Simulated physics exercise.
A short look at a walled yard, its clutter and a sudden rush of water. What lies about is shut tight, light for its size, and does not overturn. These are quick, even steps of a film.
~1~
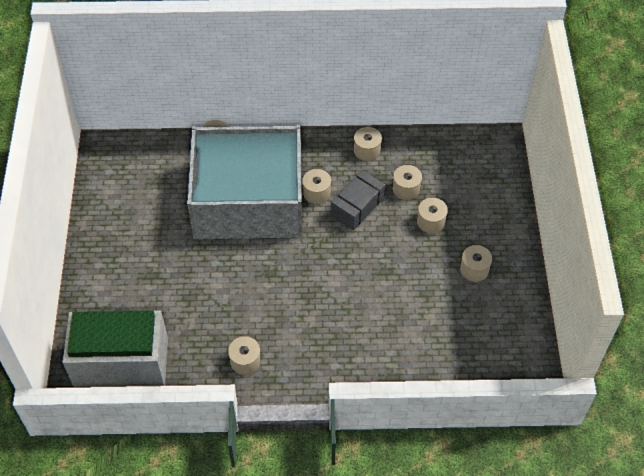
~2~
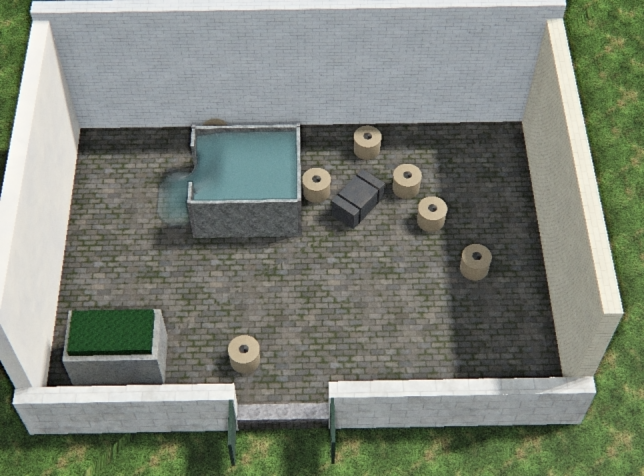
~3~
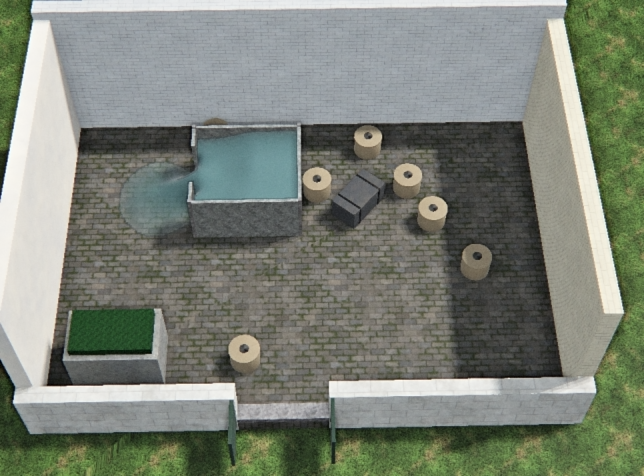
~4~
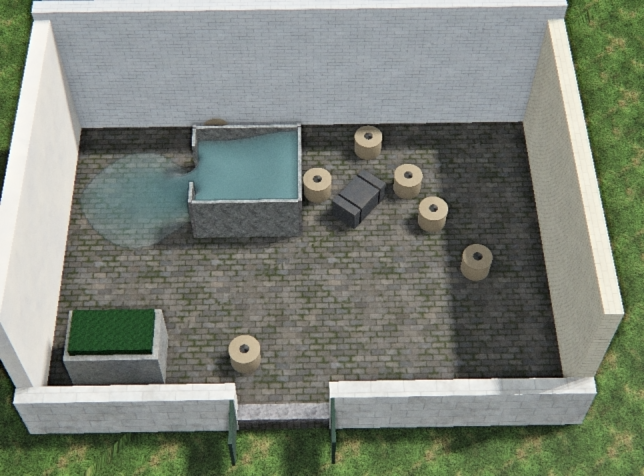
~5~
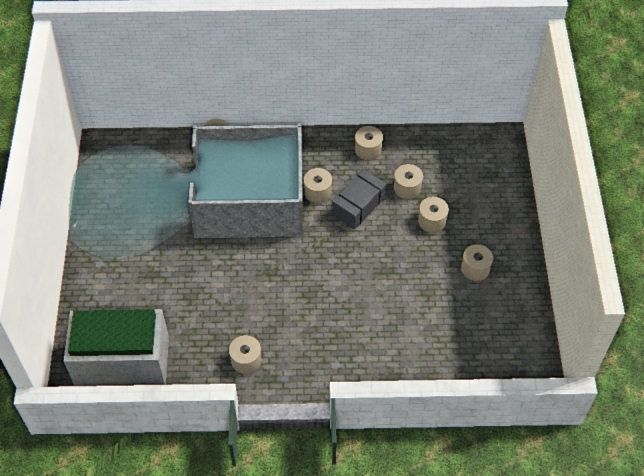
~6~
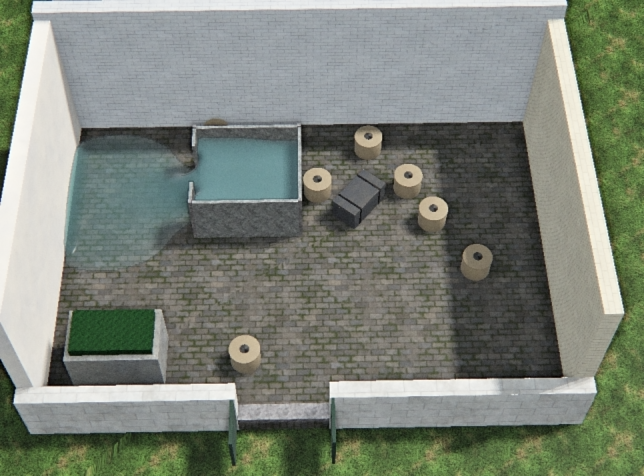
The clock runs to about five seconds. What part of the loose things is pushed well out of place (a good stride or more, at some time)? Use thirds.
It is between one and two thirds.
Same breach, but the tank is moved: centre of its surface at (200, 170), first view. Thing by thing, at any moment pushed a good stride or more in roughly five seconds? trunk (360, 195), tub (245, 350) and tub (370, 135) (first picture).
In turn: Never so far, pushed that far, pushed that far.
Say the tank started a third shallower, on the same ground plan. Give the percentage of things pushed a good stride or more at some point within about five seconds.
Close to 20 %.
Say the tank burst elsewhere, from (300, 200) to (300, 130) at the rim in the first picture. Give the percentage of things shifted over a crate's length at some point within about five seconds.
I make it 90 per cent.
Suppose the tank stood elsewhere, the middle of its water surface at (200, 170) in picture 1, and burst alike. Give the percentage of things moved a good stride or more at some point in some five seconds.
Roughly 50 per cent.
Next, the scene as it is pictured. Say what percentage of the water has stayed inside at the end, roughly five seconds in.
Close to 100 %.
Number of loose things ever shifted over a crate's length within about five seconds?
The number is 3.
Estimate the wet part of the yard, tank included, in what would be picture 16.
Some 25 per cent.
A moment on, 0 of 8 are well off their spots; 0 afloat.
Next, 0 of 8 are well off their spots; 0 afloat.
Later, 1 of 8 are well off their spots; 1 afloat.
In the end, 3 of 8 are well off their spots, and 3 have been at some point; 2 afloat.
